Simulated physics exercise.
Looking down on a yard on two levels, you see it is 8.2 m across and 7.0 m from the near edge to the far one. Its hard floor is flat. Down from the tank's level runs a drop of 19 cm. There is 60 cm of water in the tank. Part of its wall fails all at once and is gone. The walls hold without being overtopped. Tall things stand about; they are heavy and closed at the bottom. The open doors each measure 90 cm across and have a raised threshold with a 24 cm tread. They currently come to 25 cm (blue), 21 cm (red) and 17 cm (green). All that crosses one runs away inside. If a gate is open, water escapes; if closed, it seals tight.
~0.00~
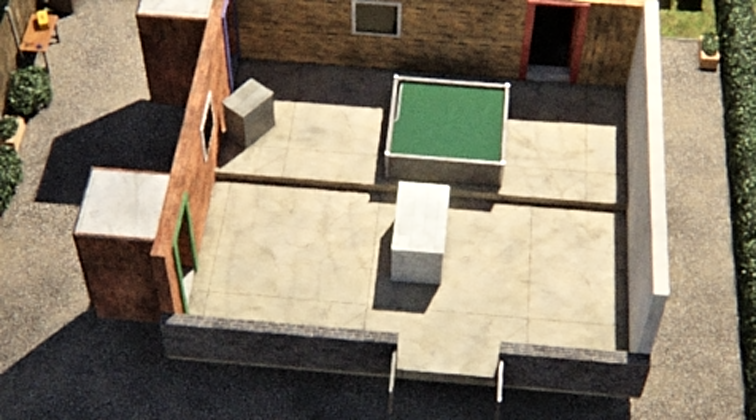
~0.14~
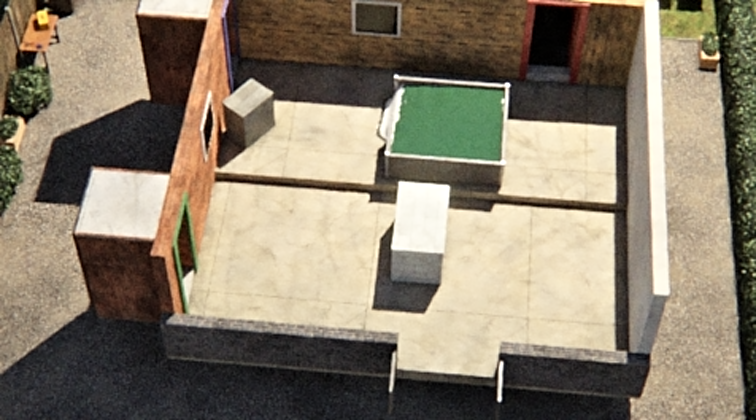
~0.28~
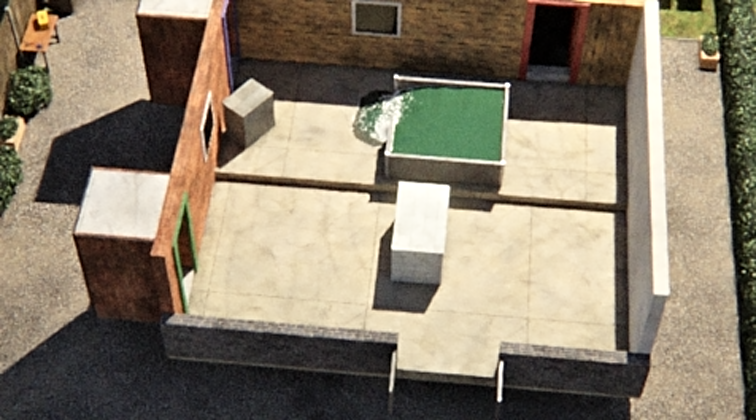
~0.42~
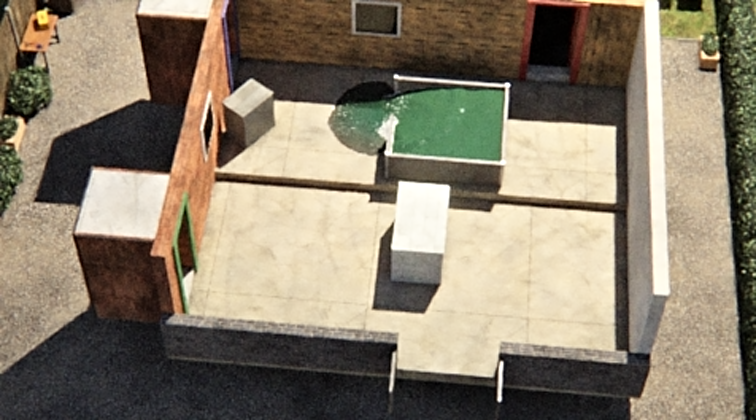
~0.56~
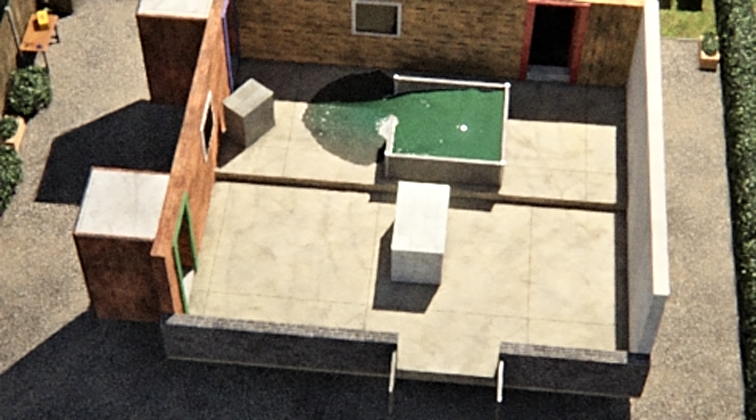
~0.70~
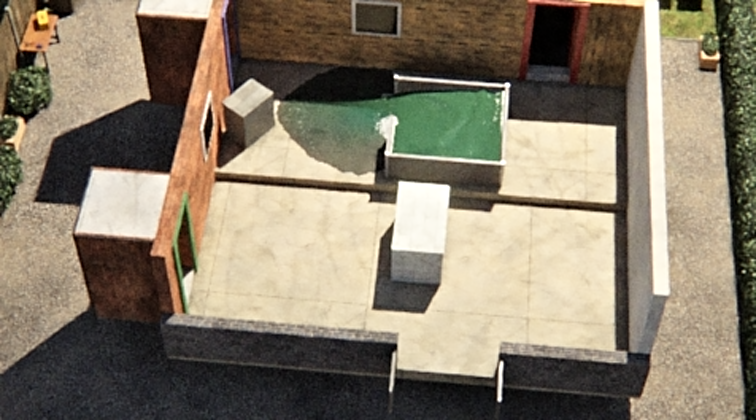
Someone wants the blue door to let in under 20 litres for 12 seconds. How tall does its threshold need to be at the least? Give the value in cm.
It would need to be roughly 32 cm high.
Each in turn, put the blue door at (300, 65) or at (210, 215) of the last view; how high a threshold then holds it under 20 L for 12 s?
Roughly 19 cm, then roughly 7.0 cm.
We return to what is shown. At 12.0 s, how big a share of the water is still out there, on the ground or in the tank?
Around 96 in a hundred parts remain.
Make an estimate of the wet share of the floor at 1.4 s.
Wet share: Near 15 %.
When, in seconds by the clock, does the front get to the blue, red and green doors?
The blue door at 1.2 s, the red door at 6.5 s and the green door at 2.8 s.
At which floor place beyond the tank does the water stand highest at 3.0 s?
About (225, 126).
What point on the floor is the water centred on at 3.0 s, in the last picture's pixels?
(366, 131), roughly.
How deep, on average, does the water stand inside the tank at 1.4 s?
44 cm, roughly.
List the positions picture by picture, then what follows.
In the first frame, still water, 60 cm deep, in the tank at (448, 122); the blue door at (231, 44) is dry.
In the second frame, water pours out at (395, 113) and has run 0.3 m, to (380, 136); about 6 cm deep outside, 60 cm at the back.
In the third frame, the gap is at (395, 114), the front 0.8 m out at (355, 125); the back of the tank holds 60 cm.
In the fourth frame, the gap is at (395, 114), the front 1.3 m out at (332, 123); the back of the tank holds 60 cm.
In the fifth frame, the gap is at (395, 114), the front 1.8 m out at (306, 119); the back of the tank holds 60 cm.
In the sixth frame, the front is at (280, 115), 2.4 m from the gap at (395, 114); 4.4 m2 of floor is wet, 56 cm left at the back; the blue door at (231, 44), 3.5 m from the gap, is still 1.3 m from the nearest water.
After 1.4 s water covers 15 % of the floor, deepest (33 cm) near (386, 112); 18 cm at the blue door, 0 litres in over its 25 cm threshold.
After 3.0 s water covers 25 % of the floor, deepest (48 cm) near (225, 126); 32 cm at the blue door, 51 litres in over its 25 cm threshold.
After 12.0 s water covers 85 % of the floor, deepest (9 cm) near (243, 225); 8 cm at the blue door, 68 litres in over its 25 cm threshold.
At the blue door as built, the water arrived by 1.2 s and peaked near 40 cm at 2.2 s.
Run again over the same 12 s with other heights there, 50 litres in over 27 cm, 8 litres over 36.5 cm. The limit of 20 litres is kept from about 32 cm up.
